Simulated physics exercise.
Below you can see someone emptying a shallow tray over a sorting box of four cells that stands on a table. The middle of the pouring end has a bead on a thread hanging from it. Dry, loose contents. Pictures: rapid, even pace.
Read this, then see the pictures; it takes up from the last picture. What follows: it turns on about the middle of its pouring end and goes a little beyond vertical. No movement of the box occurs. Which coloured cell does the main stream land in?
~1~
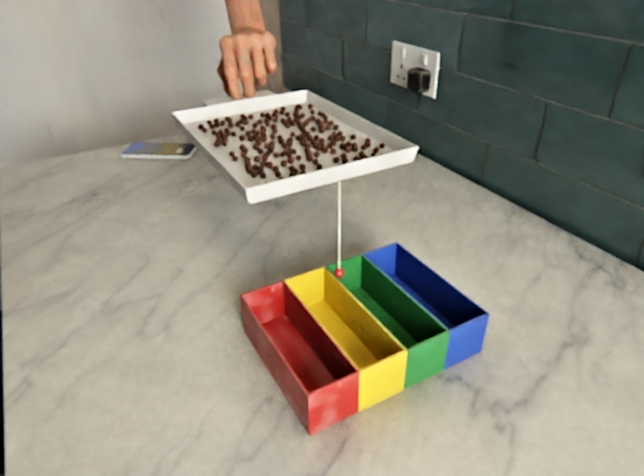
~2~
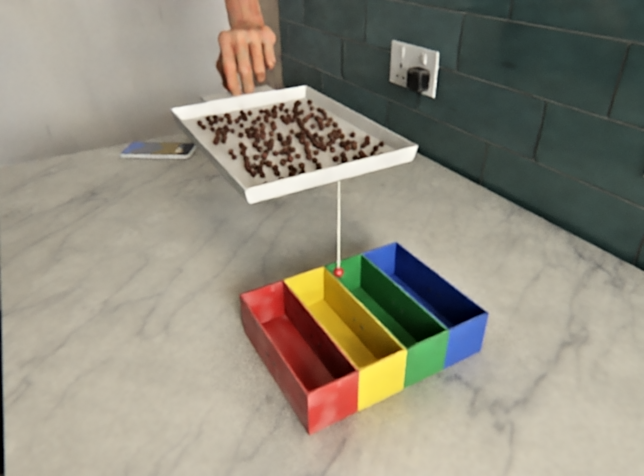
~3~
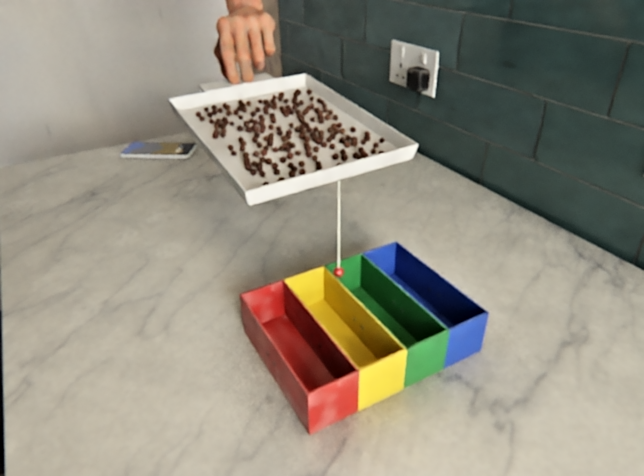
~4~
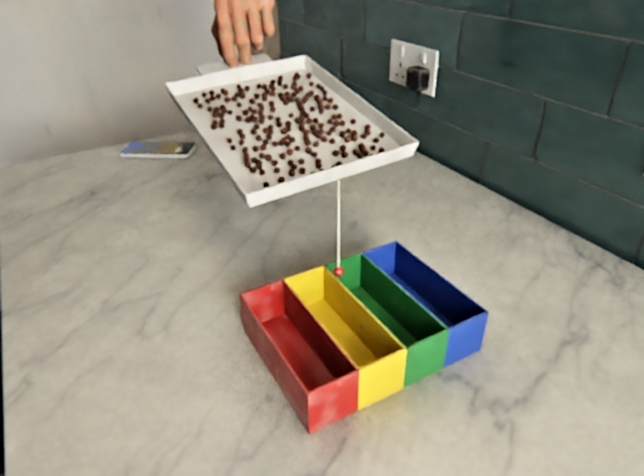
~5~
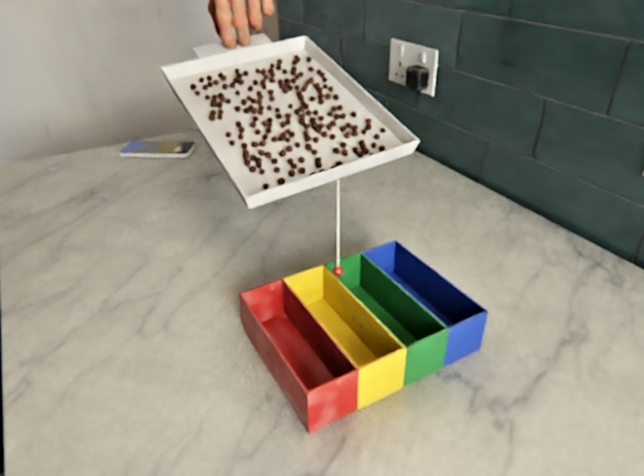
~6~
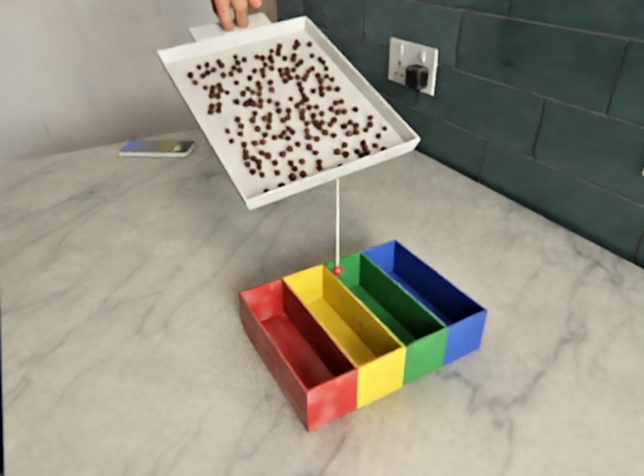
The main stream lands in the red cell.
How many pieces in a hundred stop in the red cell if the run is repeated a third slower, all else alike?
Near 60 in a hundred.
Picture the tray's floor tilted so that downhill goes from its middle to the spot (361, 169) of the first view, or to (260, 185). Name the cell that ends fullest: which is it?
The first try: The blue cell. The second: The red one.
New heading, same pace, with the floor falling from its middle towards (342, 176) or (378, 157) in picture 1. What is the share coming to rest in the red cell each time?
Respectively 10 and 0 in a hundred.
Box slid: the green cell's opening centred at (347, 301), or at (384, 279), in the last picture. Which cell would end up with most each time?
First try: That yellow cell. Second try: Red.
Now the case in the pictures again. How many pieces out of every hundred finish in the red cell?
It comes to about 60 per cent of the load.
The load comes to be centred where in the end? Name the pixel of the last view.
About (308, 363).
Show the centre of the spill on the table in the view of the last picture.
It centres at roughly (227, 418).
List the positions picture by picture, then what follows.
Corners of the pouring end at (248, 187) and (414, 146), level; middle of the load at (290, 140), allspice berries; bead on its thread at (339, 273); red cell at (334, 400); yellow cell at (382, 377); green cell at (426, 356); blue cell at (466, 338), in the first picture.
Corners of the pouring end at (248, 187) and (413, 145), level; middle of the load at (289, 138), in the second picture.
Corners of the pouring end at (248, 189) and (414, 144), tipped barely, lowest at the left corner; middle of the load at (289, 132), in the third picture.
Corners of the pouring end at (248, 192) and (414, 142), tipped a little, lowest at the left corner; middle of the load at (289, 124), in the fourth picture.
Corners of the pouring end at (248, 195) and (415, 140), tipped clearly, lowest at the left corner; middle of the load at (288, 116), in the fifth picture.
Corners of the pouring end at (248, 198) and (415, 138), tipped clearly, lowest at the left corner; middle of the load at (289, 111), about two thirds on the move; red cell at (333, 397); yellow cell at (381, 374); green cell at (425, 353); blue cell at (465, 334), in the sixth picture.
Soon after the last picture, tray tipped steeply; most on the tray; a stray few in the red cell; a stray few in the yellow cell; a small part falling or outside the box.
A little later, tray tipped past a quarter turn; about a third on the tray; about a quarter in the red cell; a small part in the yellow cell; a stray few in the green cell; about a third falling or outside the box.
Later still, tray tipped past a quarter turn; about two thirds in the red cell; about a quarter in the yellow cell; a stray few in the green cell; a stray few in the blue cell; a small part falling or outside the box.
At rest, tray tipped past a quarter turn; about two thirds in the red cell; about a quarter in the yellow cell; a stray few in the green cell; a stray few in the blue cell; a small part outside the box.
